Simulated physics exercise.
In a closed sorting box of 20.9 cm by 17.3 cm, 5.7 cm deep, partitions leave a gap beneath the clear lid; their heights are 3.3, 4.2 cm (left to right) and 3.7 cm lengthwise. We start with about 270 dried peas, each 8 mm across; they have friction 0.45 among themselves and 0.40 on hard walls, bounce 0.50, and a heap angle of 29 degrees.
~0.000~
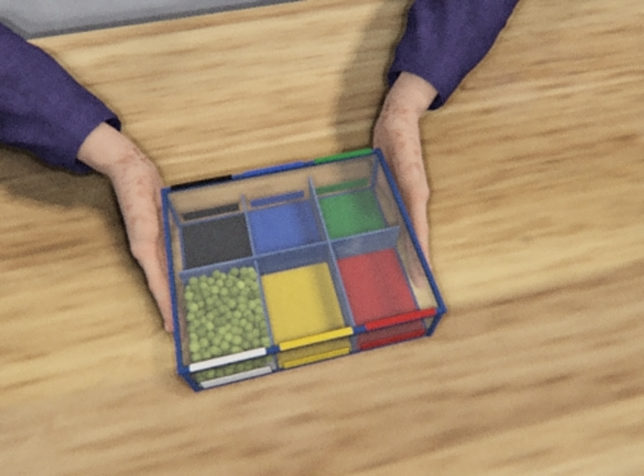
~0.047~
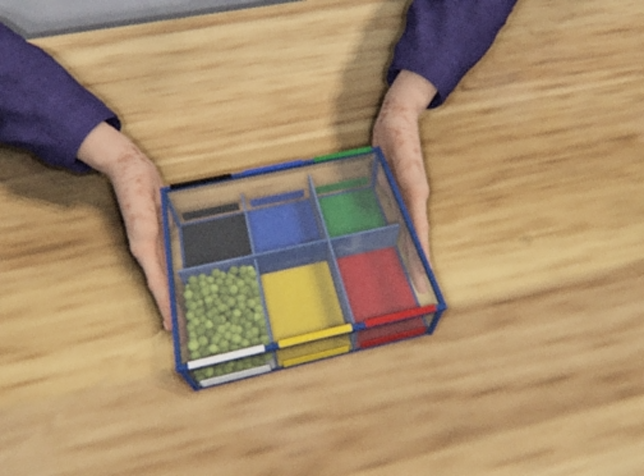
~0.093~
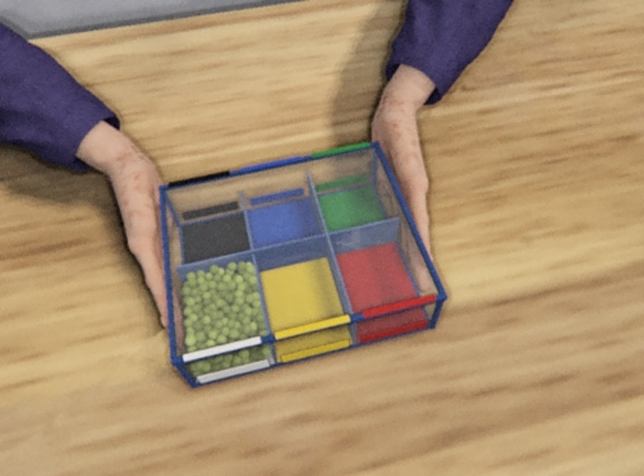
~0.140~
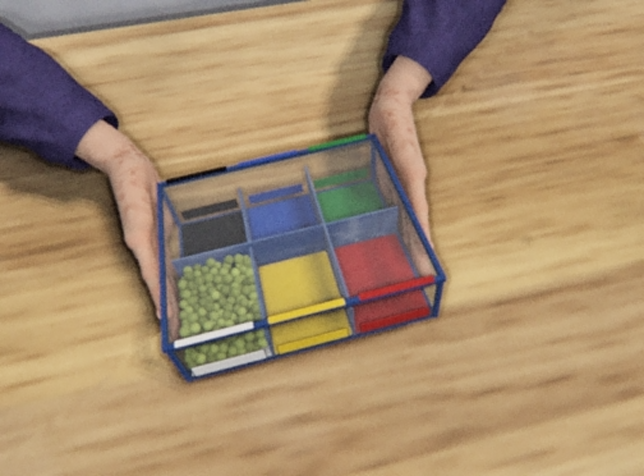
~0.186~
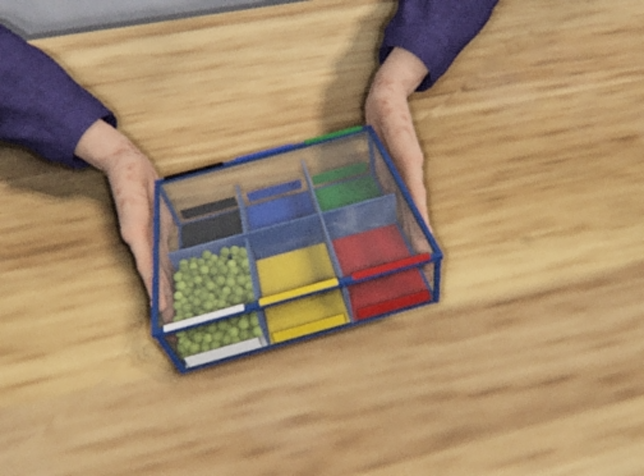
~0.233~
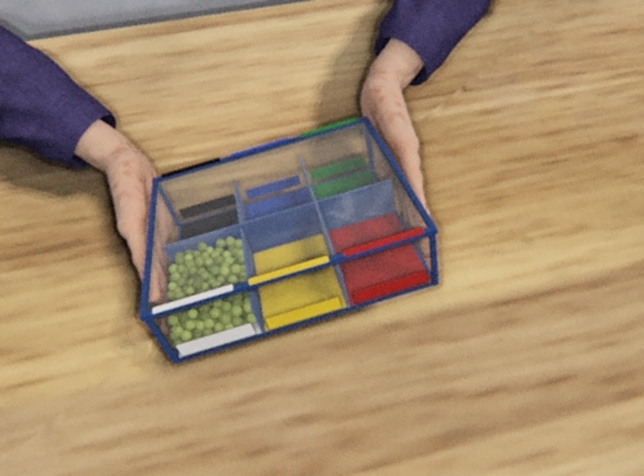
A clear sorting box with blue edges, held between two hands in purple sleeves, tilts on a pale wooden table seen from above at an angle. Green peas fill its front left compartment, with yellow and red beside them and black, blue and green behind. The hands raise the front edge gradually, leaning the box backward, while the peas stay in their compartment and the view stays still.
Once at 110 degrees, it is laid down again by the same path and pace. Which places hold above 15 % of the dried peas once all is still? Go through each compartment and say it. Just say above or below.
Red compartment below, blue compartment below, green compartment below, yellow compartment below, white compartment above, black compartment above.
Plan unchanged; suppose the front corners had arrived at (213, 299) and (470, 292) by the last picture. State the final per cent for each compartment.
By the end red holds 40%, blue holds 5%, green holds 45%, yellow holds 10%, white holds 0% and black holds 0%.
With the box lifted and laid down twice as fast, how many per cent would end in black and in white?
Black = 50 per cent, white = 45 per cent.
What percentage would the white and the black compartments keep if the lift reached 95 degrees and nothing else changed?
Shares: White 45, black 55, per cent.
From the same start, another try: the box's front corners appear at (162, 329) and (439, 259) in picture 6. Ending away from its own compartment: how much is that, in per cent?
Something like 80 in a hundred.
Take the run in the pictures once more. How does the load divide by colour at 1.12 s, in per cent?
Red 0; blue 0; green 0; yellow 0; white 65; black 35.
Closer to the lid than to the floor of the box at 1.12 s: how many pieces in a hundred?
Something like 70 percent of the pieces.
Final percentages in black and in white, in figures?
Black 60, white 40.
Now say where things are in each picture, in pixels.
Box tilt 0 degrees, front corners at (183, 369) and (440, 309); white 100 %, in the first frame.
Box tilt 1 degrees, front corners at (181, 366) and (440, 305), in the second frame.
Box tilt 4 degrees, front corners at (177, 359) and (441, 295), lowest corner left back, in the third frame.
Box tilt 9 degrees, front corners at (168, 346) and (439, 277), lowest corner left back, in the fourth frame.
Box tilt 14 degrees, front corners at (158, 331) and (436, 255), lowest corner left back, in the fifth frame.
Box tilt 19 degrees, front corners at (146, 314) and (430, 229), lowest corner left back; white 100 %. The box's pace is about 110 degrees a second, in the sixth frame.
Then, at 1.12 s, tilt 110 degrees; white 65 %, black 35 %.
After 1.71 s, tilt 48 degrees; white 40 %, black 60 %.
Then, at 2.35 s, tilt 0 degrees; white 40 %, black 60 %.
In the end, at 2.9 s, red 0 %, blue 0 %, green 0 %, yellow 0 %, white 40 %, black 60 %.
